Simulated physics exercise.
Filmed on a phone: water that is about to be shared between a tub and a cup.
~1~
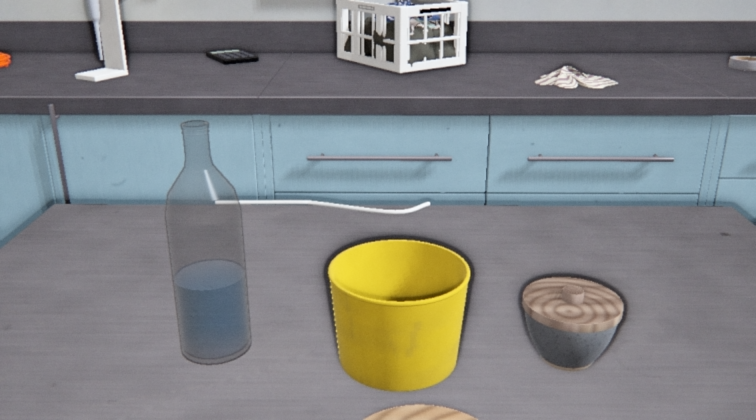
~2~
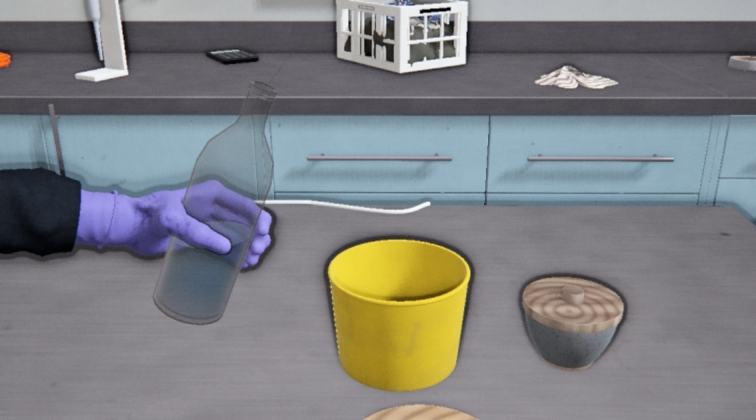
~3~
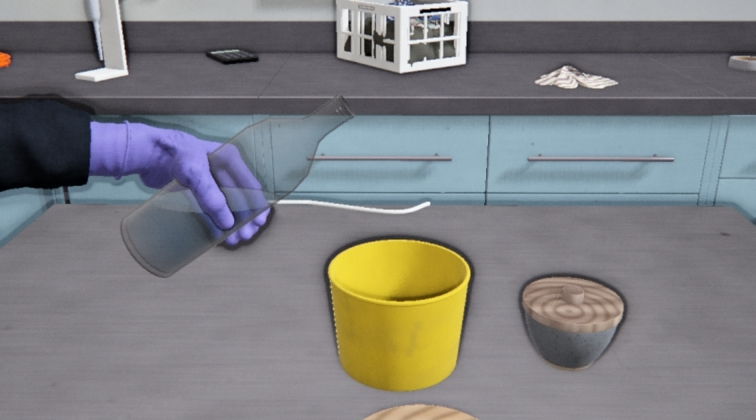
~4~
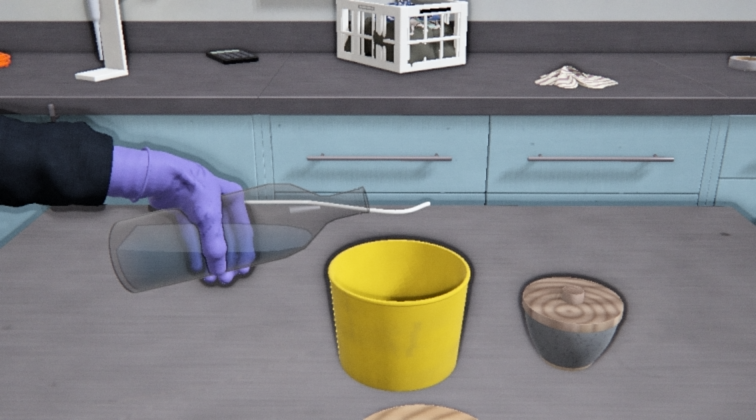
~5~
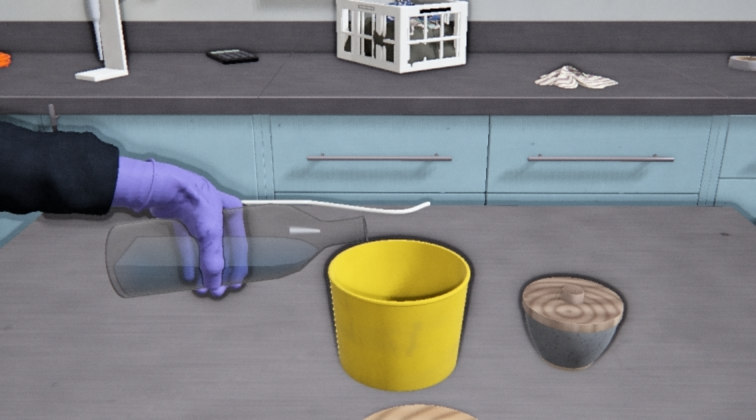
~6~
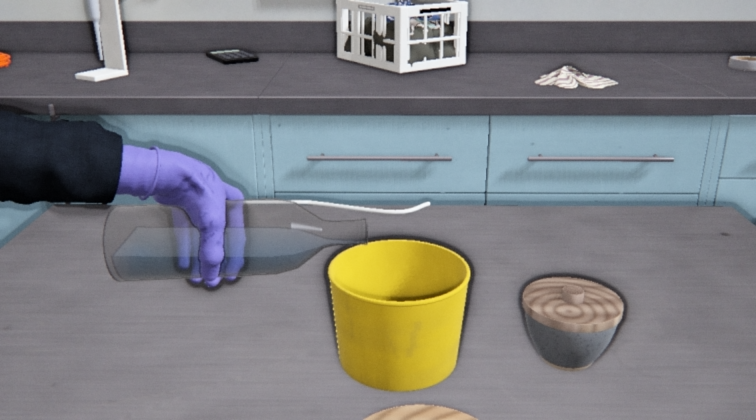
A purple-gloved hand lifts a clear bottle and tilts it sideways beside a yellow tub.
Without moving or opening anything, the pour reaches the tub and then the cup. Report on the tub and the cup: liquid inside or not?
One by one: The tub will trap it, the cup will fail to trap any of it.
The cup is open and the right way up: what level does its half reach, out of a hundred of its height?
The level would reach around 75 percent of the height.
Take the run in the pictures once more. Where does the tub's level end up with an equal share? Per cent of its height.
My estimate is 15 percent.
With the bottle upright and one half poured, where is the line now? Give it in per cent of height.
Roughly 15 in a hundred.
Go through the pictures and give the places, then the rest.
The first picture shows before the pour; bottle (206, 238) about a third full; tub (398, 315) open; cup (569, 335) with its lid on.
In the second picture, the bottle is on its way; bottle (225, 198) tipped 20° with all of its load; tub (398, 315) open.
The third picture shows tilting; bottle (246, 176) tipped 55° with all of its load; cup (569, 335) with its lid on.
The fourth picture shows no stream yet; bottle (249, 228) tipped 75° with all of its load; tub (398, 315) open.
The fifth picture shows still nothing leaves it; bottle (246, 245) tipped 80° with all of its load; cup (569, 335) with its lid on.
The sixth picture shows on the point of pouring; bottle (245, 238) tipped 85° with all of its load; tub (398, 315) open; cup (569, 335) with its lid on.
A moment on, the water goes into the tub.
Further on, it hits the lid of the cup and runs off.
When it is over, the tub has its share inside; the cup is empty, in a puddle.
